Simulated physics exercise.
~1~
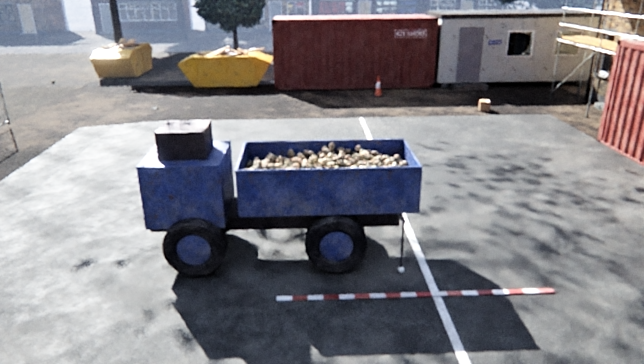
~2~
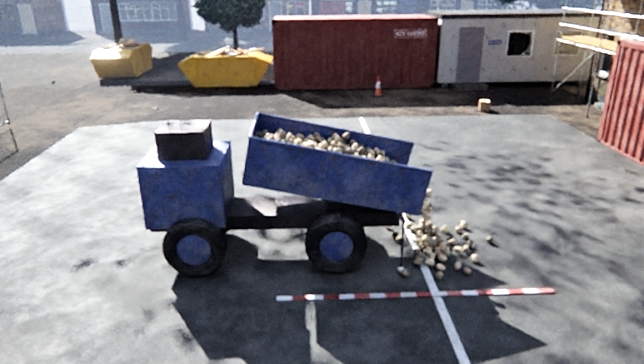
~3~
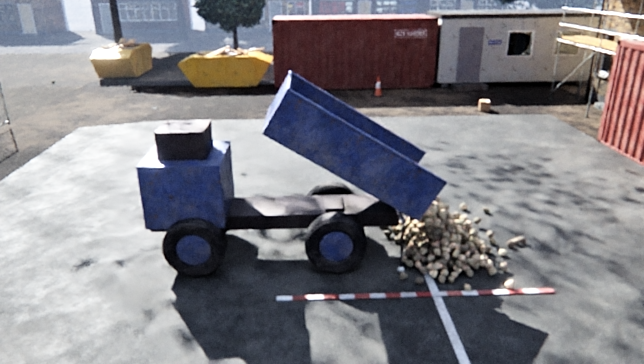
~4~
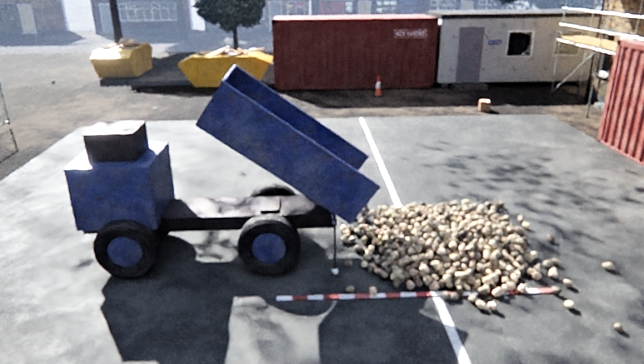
A blue tipper truck with a blue bed full of pale rounded stones stands on a grey paved yard, seen from its side and slightly above. Behind it are yellow skips, a red container and a white cabin, while a white line crosses the ground near its tail and a red and white pole lies in front. The bed tilts up at the left, and stones spill from its right end. It rises steeply, and the heap grows across the line. The truck then moves left with its bed raised, leaving a broad pile mostly beyond the line.
